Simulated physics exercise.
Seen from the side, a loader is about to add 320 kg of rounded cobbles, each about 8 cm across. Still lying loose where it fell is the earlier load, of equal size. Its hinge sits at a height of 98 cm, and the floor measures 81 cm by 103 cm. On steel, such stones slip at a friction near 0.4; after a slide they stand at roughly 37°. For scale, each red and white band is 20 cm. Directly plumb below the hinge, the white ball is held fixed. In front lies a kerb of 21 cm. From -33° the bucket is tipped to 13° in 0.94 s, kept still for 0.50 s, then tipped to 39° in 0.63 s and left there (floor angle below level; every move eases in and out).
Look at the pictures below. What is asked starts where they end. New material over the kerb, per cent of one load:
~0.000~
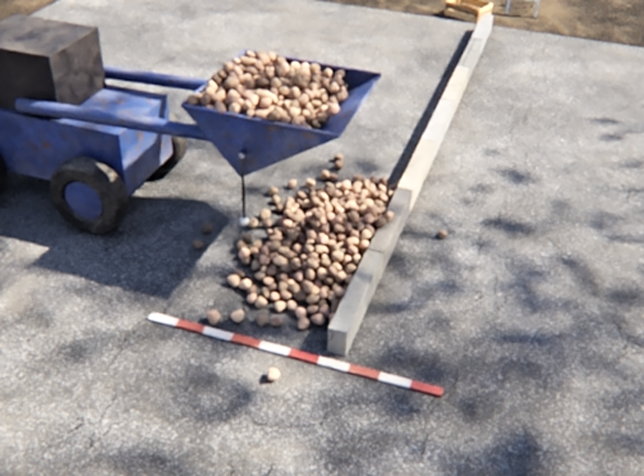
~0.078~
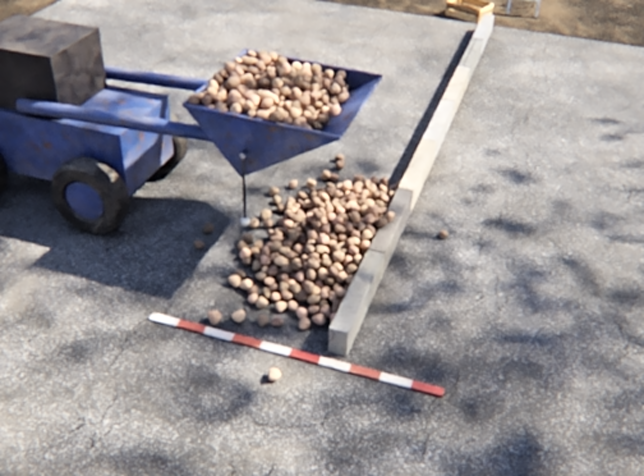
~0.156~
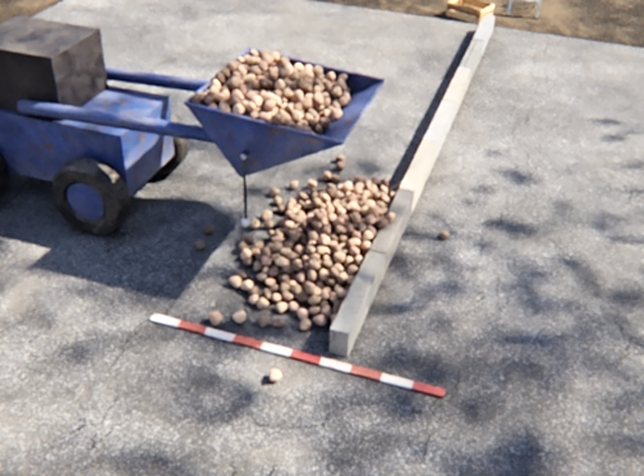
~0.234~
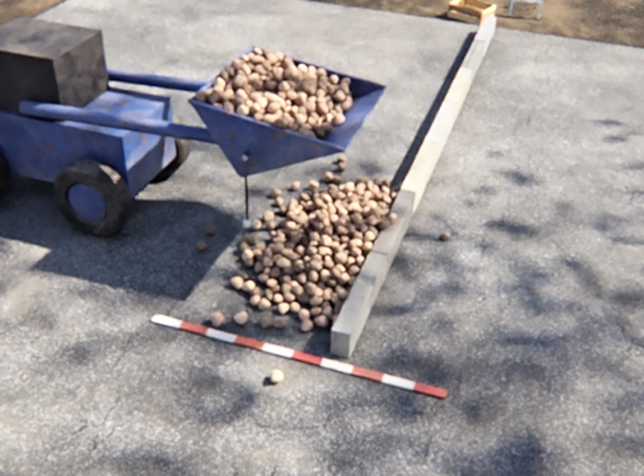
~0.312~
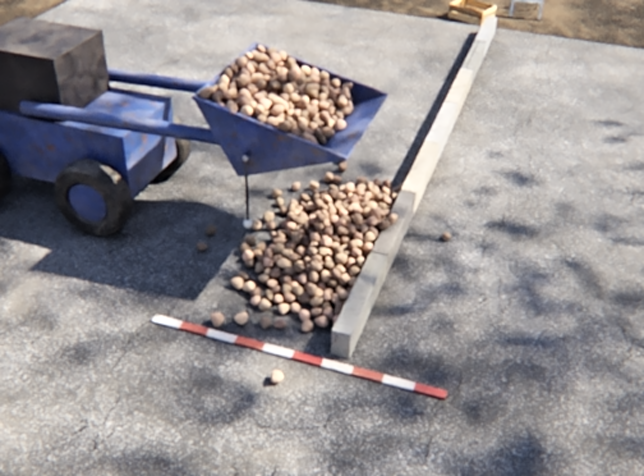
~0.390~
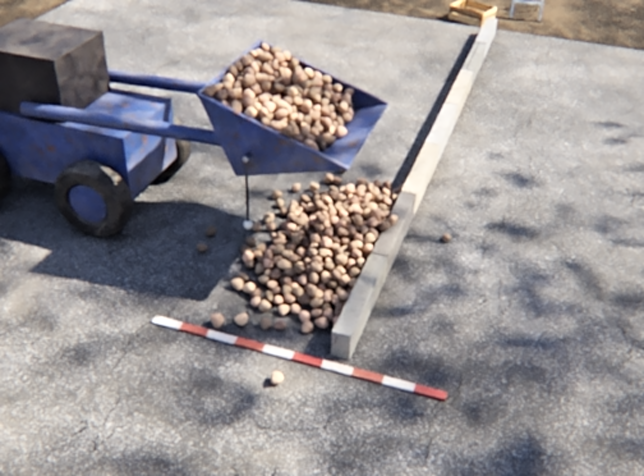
26 per cent.
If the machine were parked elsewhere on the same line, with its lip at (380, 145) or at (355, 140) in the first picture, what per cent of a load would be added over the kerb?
Case one about 80 %, case two about 55 %.
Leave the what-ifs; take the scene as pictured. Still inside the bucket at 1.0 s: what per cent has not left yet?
Roughly 100 per cent remains inside.
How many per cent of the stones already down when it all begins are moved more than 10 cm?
Roughly 0 per cent of them.
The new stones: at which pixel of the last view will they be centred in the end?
Middle: Approx. (365, 232) px.
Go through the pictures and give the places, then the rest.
The bucket is at -33°, its lip at (339, 136); the top of the load is at (266, 72). The earlier load is highest near (354, 214), 26 cm above ground level, 100 % on this side of the kerb, in the first frame.
The bucket is at -32°, its lip at (340, 138); the top of the load is at (268, 72); the stones move at 0.1 m/s on average, in the second frame.
The bucket is at -30°, its lip at (342, 143); the top of the load is at (255, 71); the stones move at 0.2 m/s on average, in the third frame.
The bucket is at -26°, its lip at (345, 151); the top of the load is at (247, 67); the stones move at 0.2 m/s on average, in the fourth frame.
Lip at (346, 159), floor tilted -21°, highest stones at (248, 62); the stones move at 0.3 m/s on average, in the fifth frame.
The bucket is at -16°, its lip at (347, 169); the top of the load is at (252, 61); the stones move at 0.3 m/s on average, in the sixth frame.
After 0.7 s the floor is at 6°; in per cent of one load, 100 in the bucket, 100 on this side of the kerb; the foremost stones are at (393, 224).
After 1.0 s the floor is at 13°; in per cent of one load, 99 in the bucket, 101 on this side of the kerb; the foremost stones are at (393, 224).
After 2.5 s the floor is at 39°; in per cent of one load, 7 in the bucket, 171 on this side of the kerb, 22 over the kerb; the foremost stones are at (541, 276).
After 5.0 s the floor is at 39°; in per cent of one load, 1 in the bucket, 173 on this side of the kerb, 26 over the kerb; the foremost stones are at (544, 277). Net gain over the kerb, 26.
